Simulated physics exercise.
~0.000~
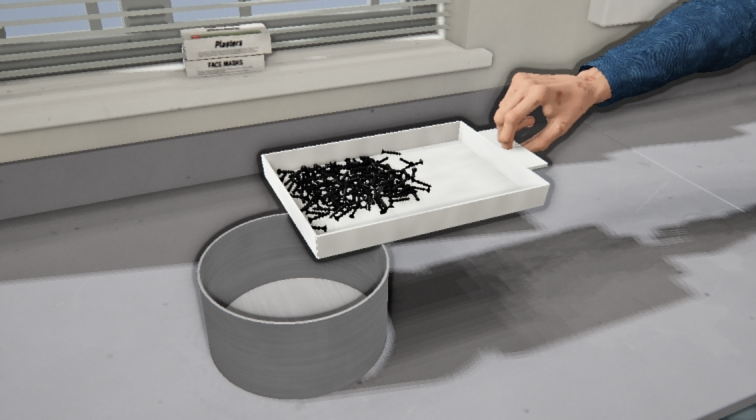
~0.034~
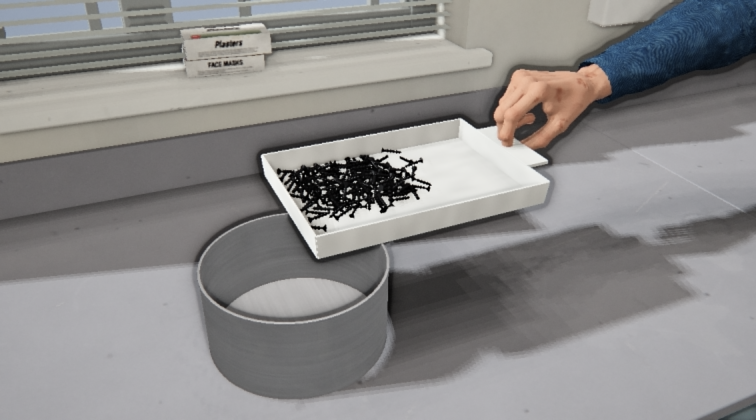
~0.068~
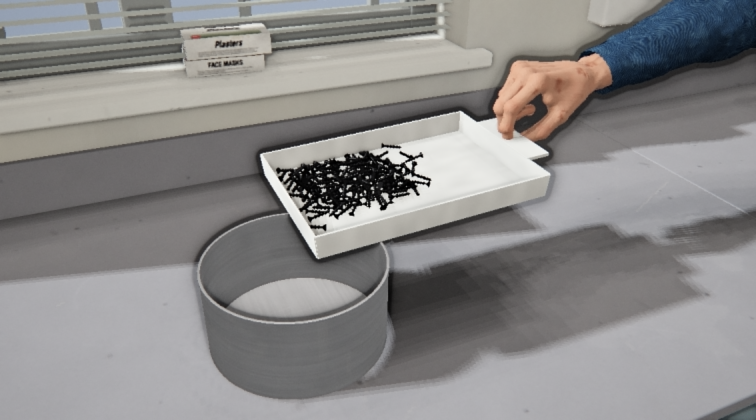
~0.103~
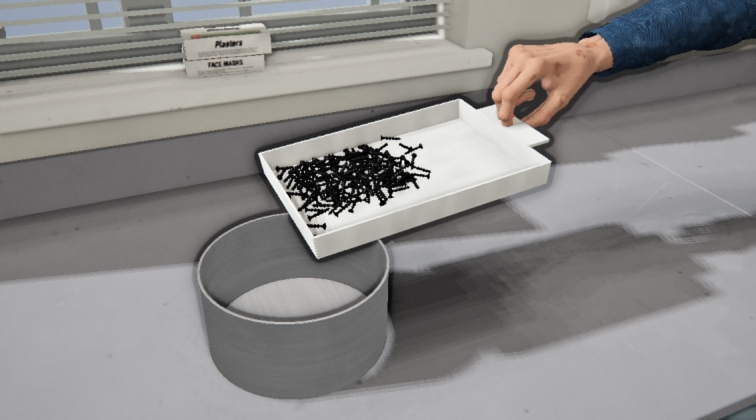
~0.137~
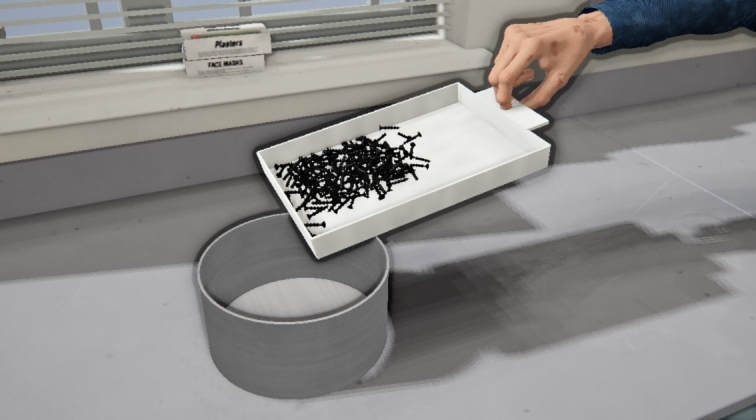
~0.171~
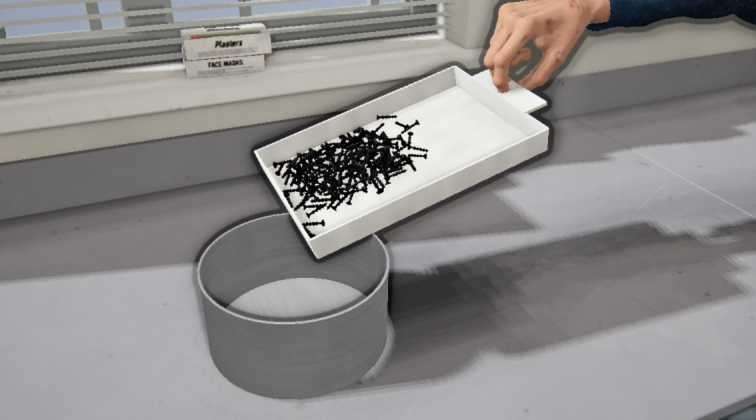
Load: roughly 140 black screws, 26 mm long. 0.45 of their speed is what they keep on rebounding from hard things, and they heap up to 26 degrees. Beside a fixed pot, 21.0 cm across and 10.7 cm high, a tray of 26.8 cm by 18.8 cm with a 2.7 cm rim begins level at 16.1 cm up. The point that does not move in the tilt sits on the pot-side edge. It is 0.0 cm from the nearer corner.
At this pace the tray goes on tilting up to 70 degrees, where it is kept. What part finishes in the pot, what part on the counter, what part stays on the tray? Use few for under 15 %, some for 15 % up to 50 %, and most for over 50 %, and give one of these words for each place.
Pot: Some, counter: Few, tray: Most.
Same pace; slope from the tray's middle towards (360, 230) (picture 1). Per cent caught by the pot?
My guess is roughly 10 percent.
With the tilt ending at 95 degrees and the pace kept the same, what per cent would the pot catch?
Near 80 %, then.
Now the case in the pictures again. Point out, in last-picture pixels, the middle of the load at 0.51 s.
(280, 174), roughly.
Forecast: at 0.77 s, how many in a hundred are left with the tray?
It works out to near 65 per cent of the load.
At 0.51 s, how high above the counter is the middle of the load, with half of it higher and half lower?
Median height: Approx. 20 cm.
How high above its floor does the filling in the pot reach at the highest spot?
I'd say near 1.5 centimetres.
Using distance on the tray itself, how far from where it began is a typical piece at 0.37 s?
By then it sits near 2 cm from where it began.
After 0.37 s, tilt 43 degrees; the tray holds 100 %, the pot 0 %.
Then, at 0.51 s, tilt 63 degrees; the tray holds 100 %, the pot 0 %.
Then, at 0.77 s, tilt 70 degrees; the tray holds 65 %, the pot 20 %.
In the end, at 2.3 s, pot 35 %, counter 5 %, tray 60 %.
